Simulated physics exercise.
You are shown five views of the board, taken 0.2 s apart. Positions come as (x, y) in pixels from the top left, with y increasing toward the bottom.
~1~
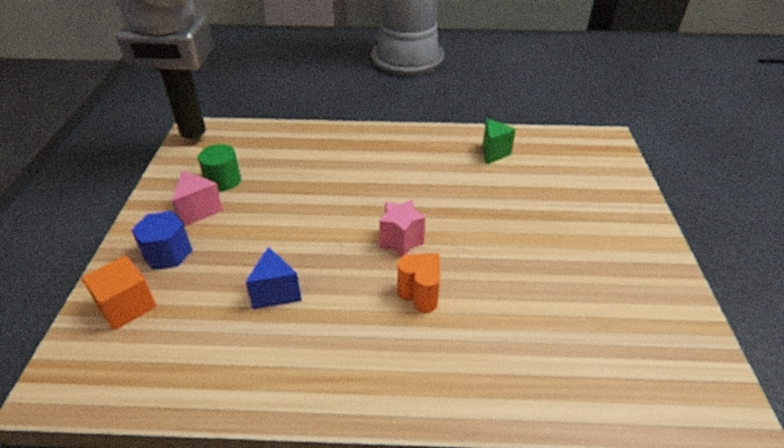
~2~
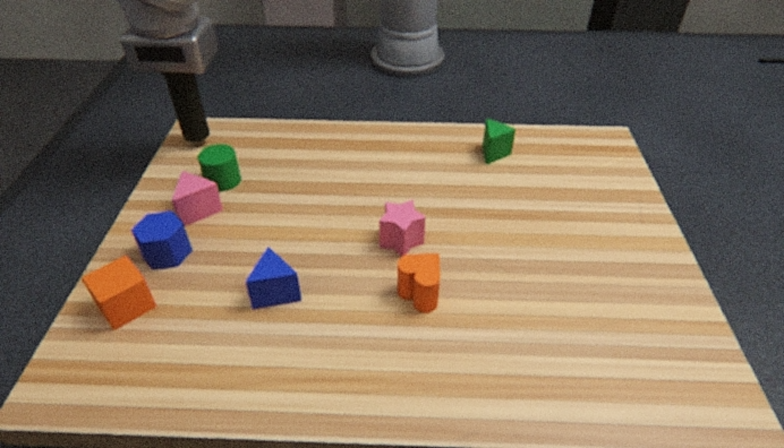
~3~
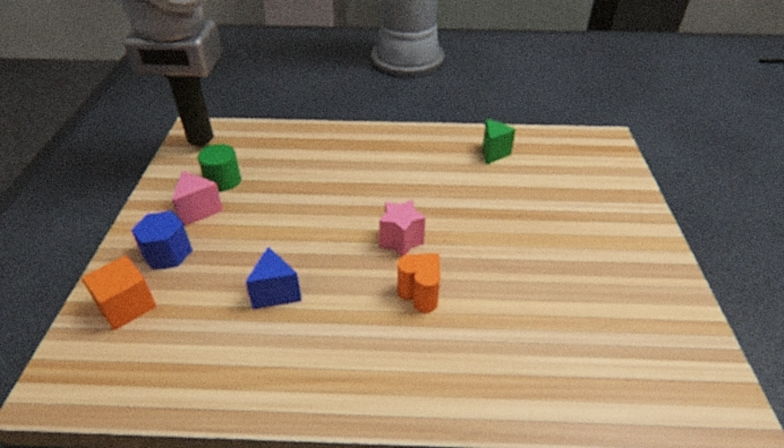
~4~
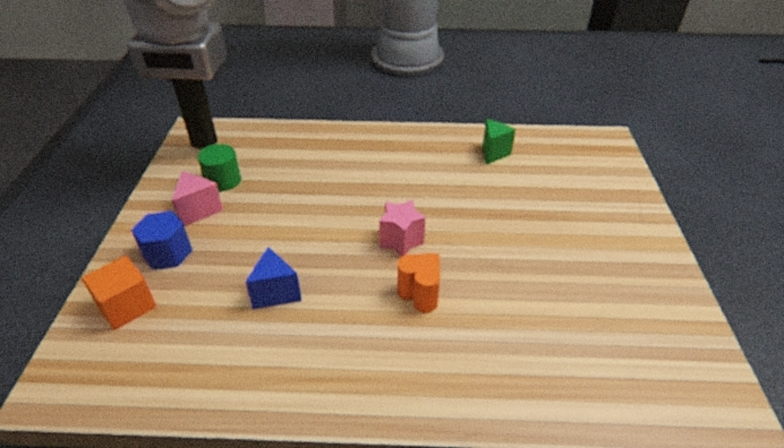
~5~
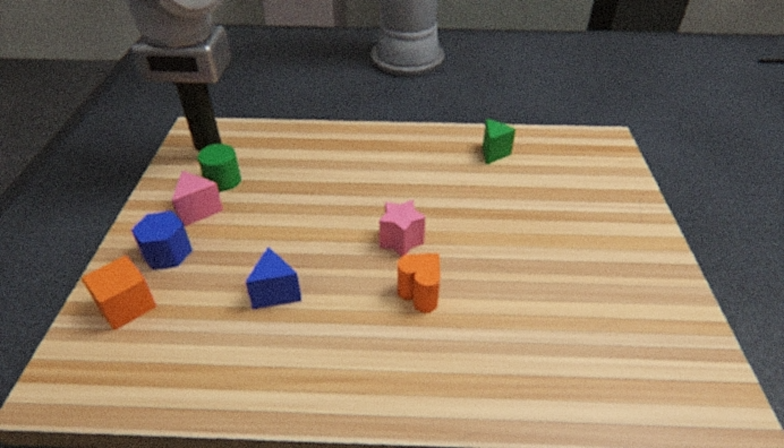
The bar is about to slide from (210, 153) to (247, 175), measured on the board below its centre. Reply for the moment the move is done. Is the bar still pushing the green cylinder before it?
No.
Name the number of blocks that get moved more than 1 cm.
My count: 1.
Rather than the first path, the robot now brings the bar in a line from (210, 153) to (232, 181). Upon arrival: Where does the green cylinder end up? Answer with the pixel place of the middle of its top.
At roughly (224, 174).
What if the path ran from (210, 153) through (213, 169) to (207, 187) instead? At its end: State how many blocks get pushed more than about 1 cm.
The push moves one block more than 1 cm.
What follows on the original path. Halfway along, bar at (226, 156); green cylinder at (217, 157).
At the end, bar at (245, 167); pink triangular block in place; green cylinder at (221, 166).
